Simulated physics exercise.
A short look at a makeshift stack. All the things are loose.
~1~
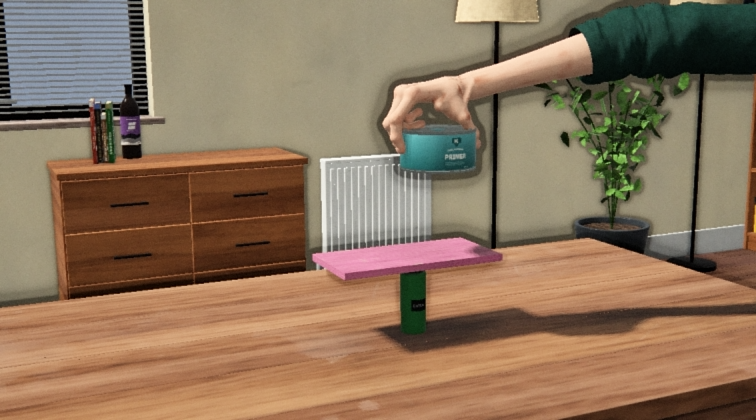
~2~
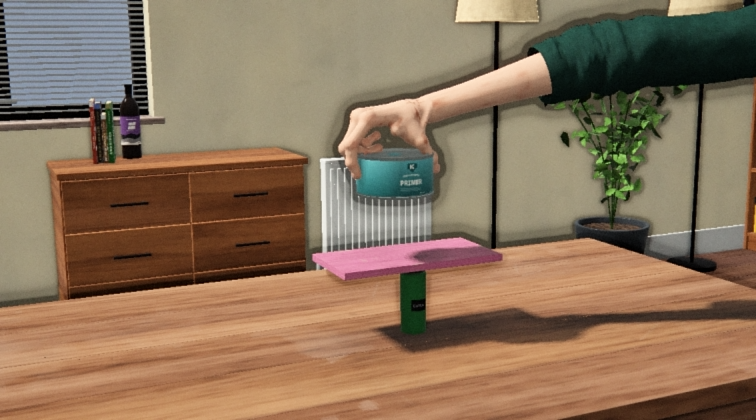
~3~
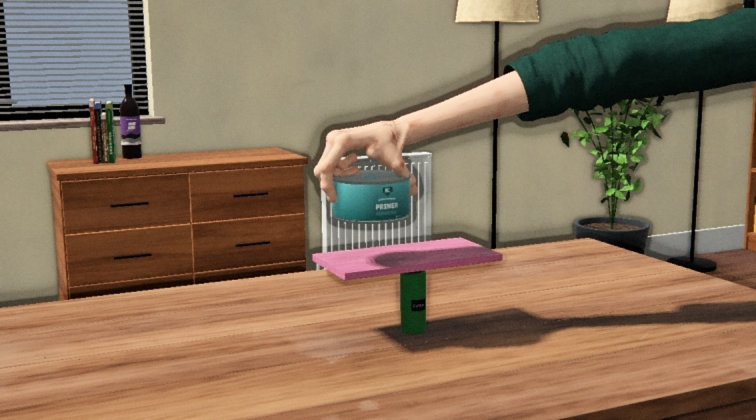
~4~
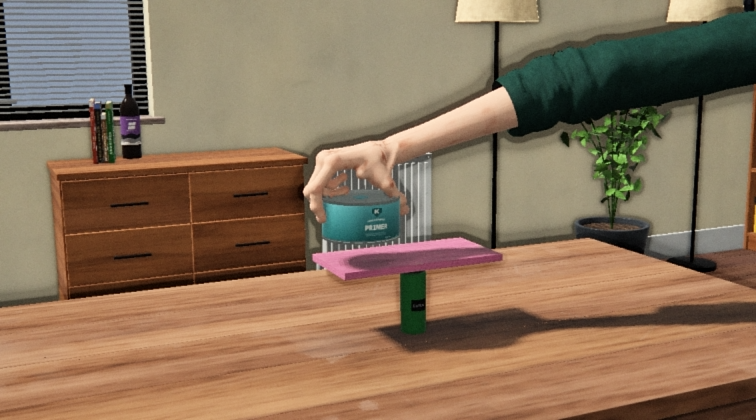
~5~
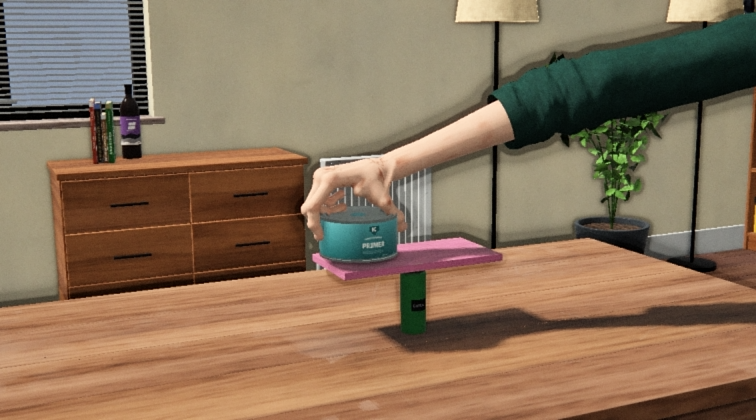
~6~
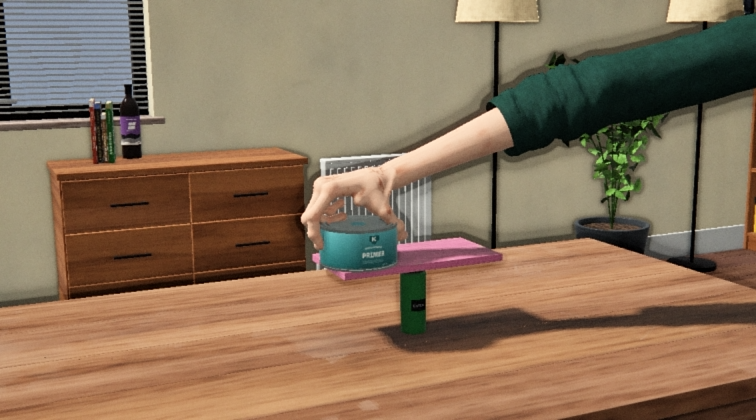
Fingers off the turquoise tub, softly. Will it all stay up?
The stack comes apart.
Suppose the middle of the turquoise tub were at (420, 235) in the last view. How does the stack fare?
Then it stays up.
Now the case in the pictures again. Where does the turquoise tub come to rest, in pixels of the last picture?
Around (375, 304).
Then, 0.40 s on from there, turquoise tub now fallen; pink board turned 64° from how it was put.
Then, 0.60 s on from there, pink board now fallen; green shaker turned 66° from how it was put.
In the end, fallen, green shaker, turquoise tub and pink board. At the end, from the last picture's camera, turquoise tub near (375, 304). The stack gives way.
